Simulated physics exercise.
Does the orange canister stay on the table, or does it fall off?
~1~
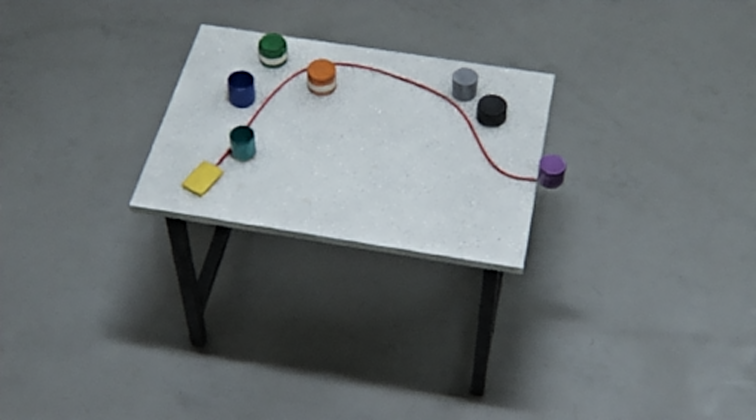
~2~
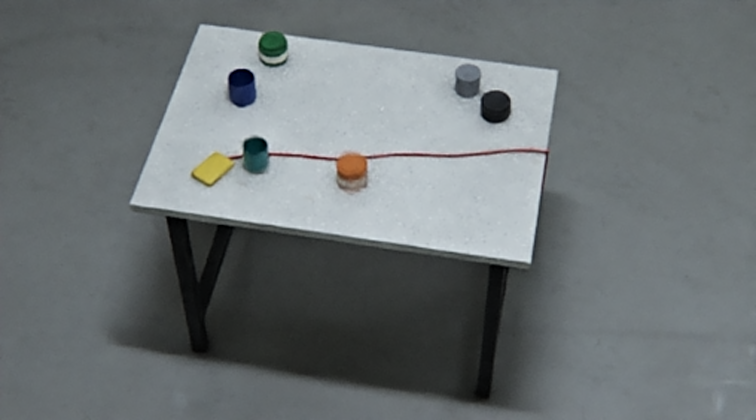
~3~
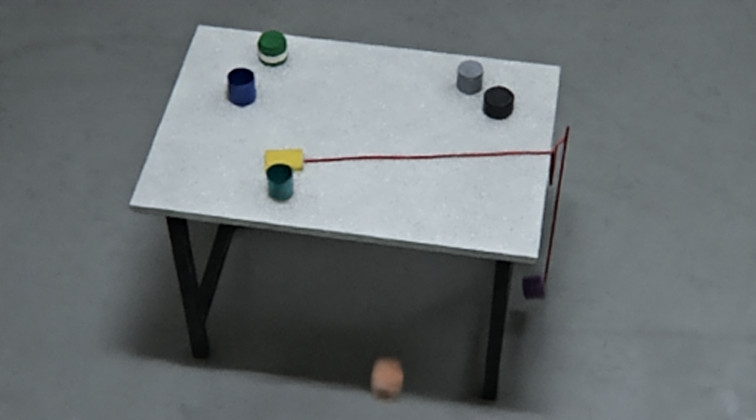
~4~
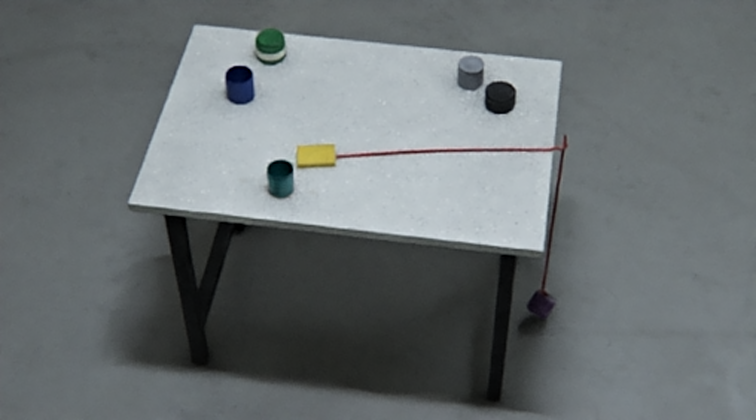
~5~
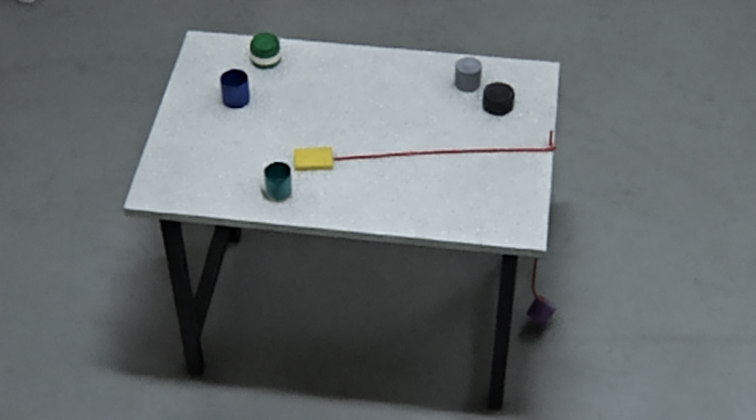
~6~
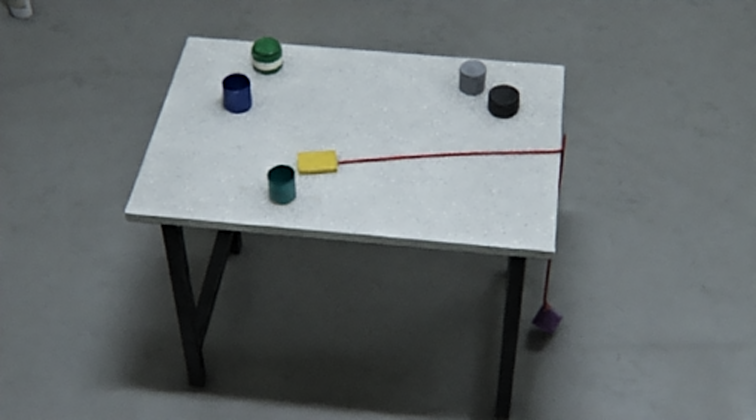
The orange canister falls off. It moves across the table as the red cable pulls straight, then drops over the front edge towards the floor.
Purple speaker drops off a table, its cable sweeping an orange canister over the edge and dragging a phone, then hangs.
